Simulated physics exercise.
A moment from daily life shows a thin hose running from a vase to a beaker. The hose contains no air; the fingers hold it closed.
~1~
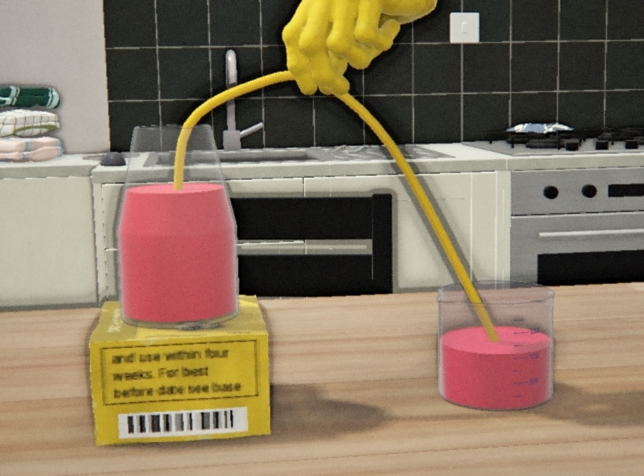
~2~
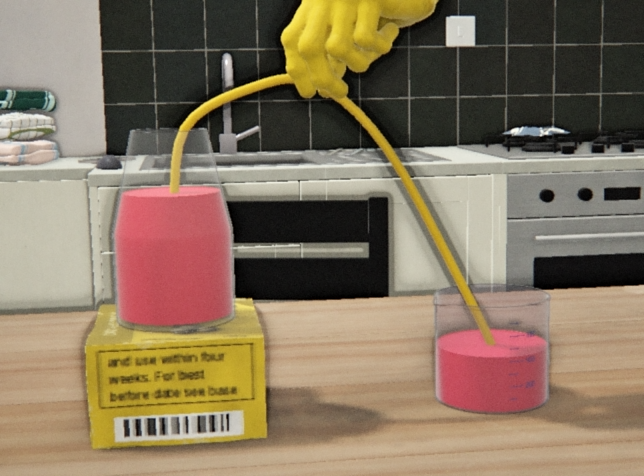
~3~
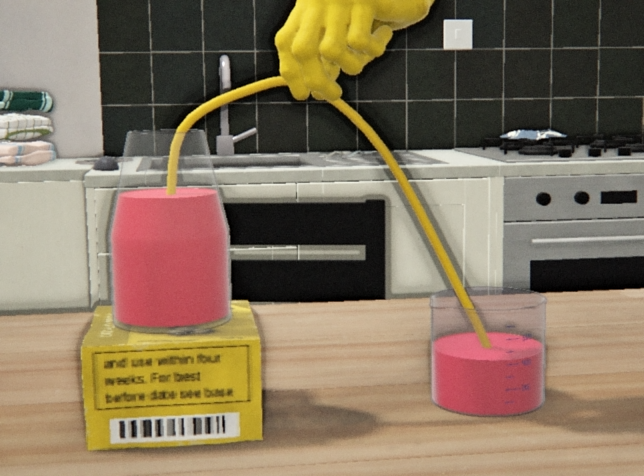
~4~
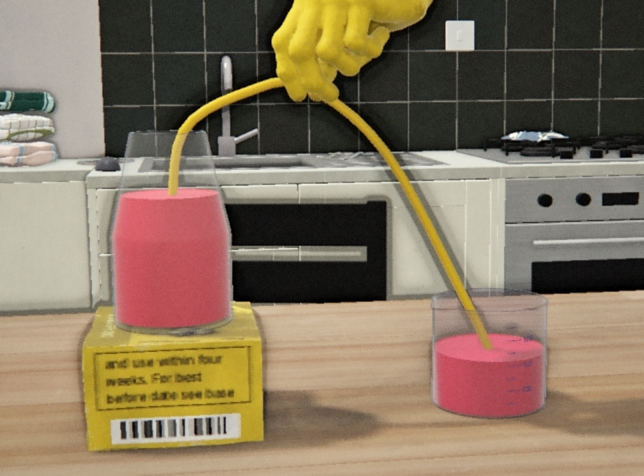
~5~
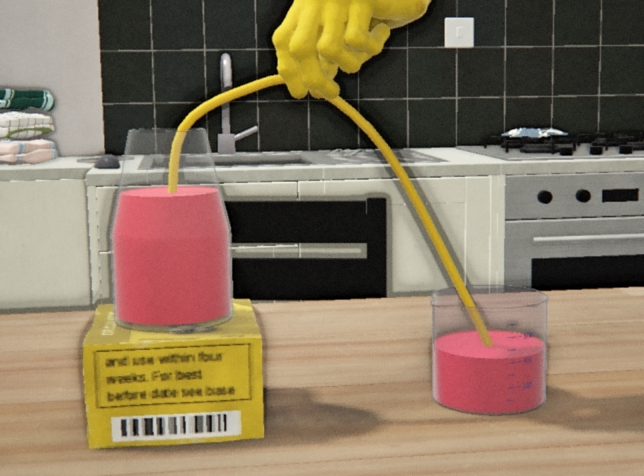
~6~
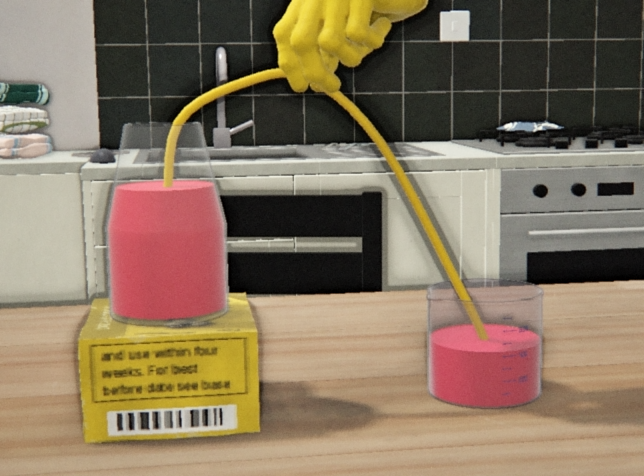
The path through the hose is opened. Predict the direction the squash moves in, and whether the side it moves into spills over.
Squash goes: To the right; receiving: Spills over.
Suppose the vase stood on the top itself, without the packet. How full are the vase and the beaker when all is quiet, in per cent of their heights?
In that order they come to 45 and 80 in a hundred of their heights.
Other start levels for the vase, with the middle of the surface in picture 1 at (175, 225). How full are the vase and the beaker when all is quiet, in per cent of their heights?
The first ends at 10 per cent, the second at 100 per cent.
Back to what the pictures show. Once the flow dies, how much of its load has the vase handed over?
Estimate: Close to 85 %.
A moment on, the vase is about half full; the beaker is about three quarters full.
Further on, the vase is about a quarter full; the beaker is full to the brim; a puddle lies under the lower one.
When it is over, the vase is nearly empty; the beaker is full to the brim; a puddle lies under the lower one.
